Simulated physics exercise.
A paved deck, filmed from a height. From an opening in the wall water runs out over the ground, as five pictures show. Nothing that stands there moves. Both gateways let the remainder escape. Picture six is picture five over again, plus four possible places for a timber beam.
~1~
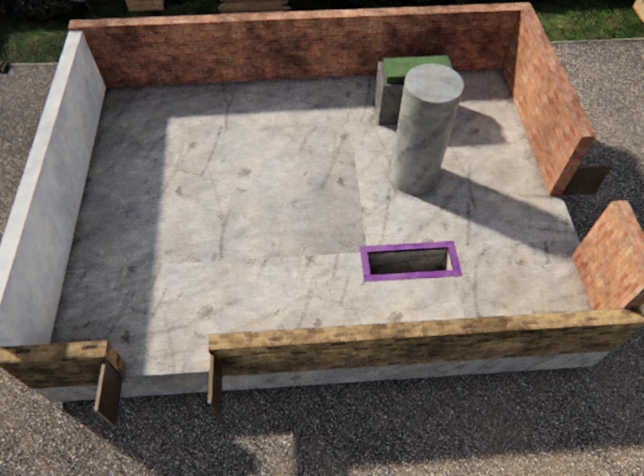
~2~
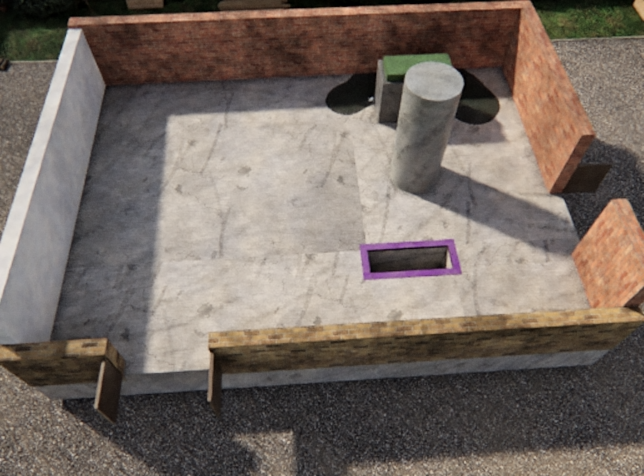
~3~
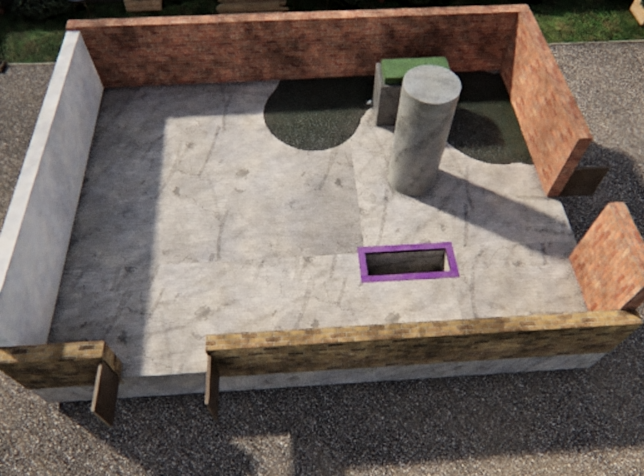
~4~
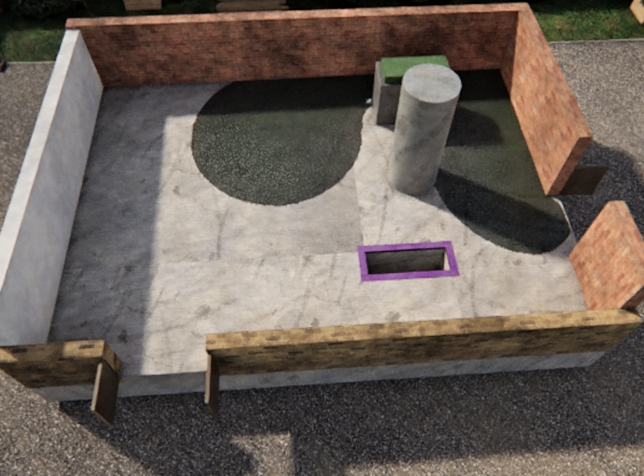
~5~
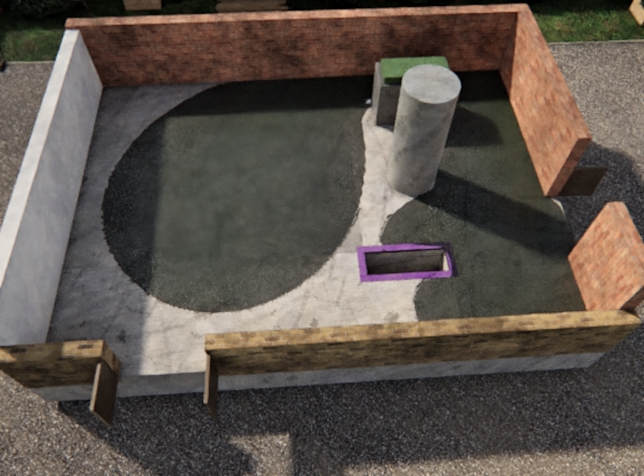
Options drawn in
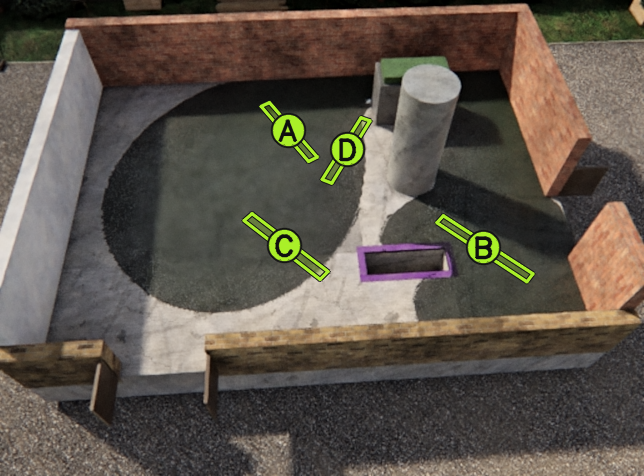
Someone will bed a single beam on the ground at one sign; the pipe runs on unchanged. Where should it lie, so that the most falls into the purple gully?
Use position A.
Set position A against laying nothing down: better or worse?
Better.
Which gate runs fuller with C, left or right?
The left one.
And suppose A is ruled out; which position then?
C it is.
In lime, A from (265, 104) to (312, 159); B from (440, 219) to (529, 277); C from (248, 217) to (324, 275); D from (326, 181) to (365, 119).
For position A, about 31 % of the stream goes into the purple gully, about 67 % out by the gates.
For position B, about 13 % of the stream goes into the purple gully, about 85 % out by the gates.
For position C, about 23 % of the stream goes into the purple gully, about 75 % out by the gates.
For position D, about 16 % of the stream goes into the purple gully, about 82 % out by the gates.
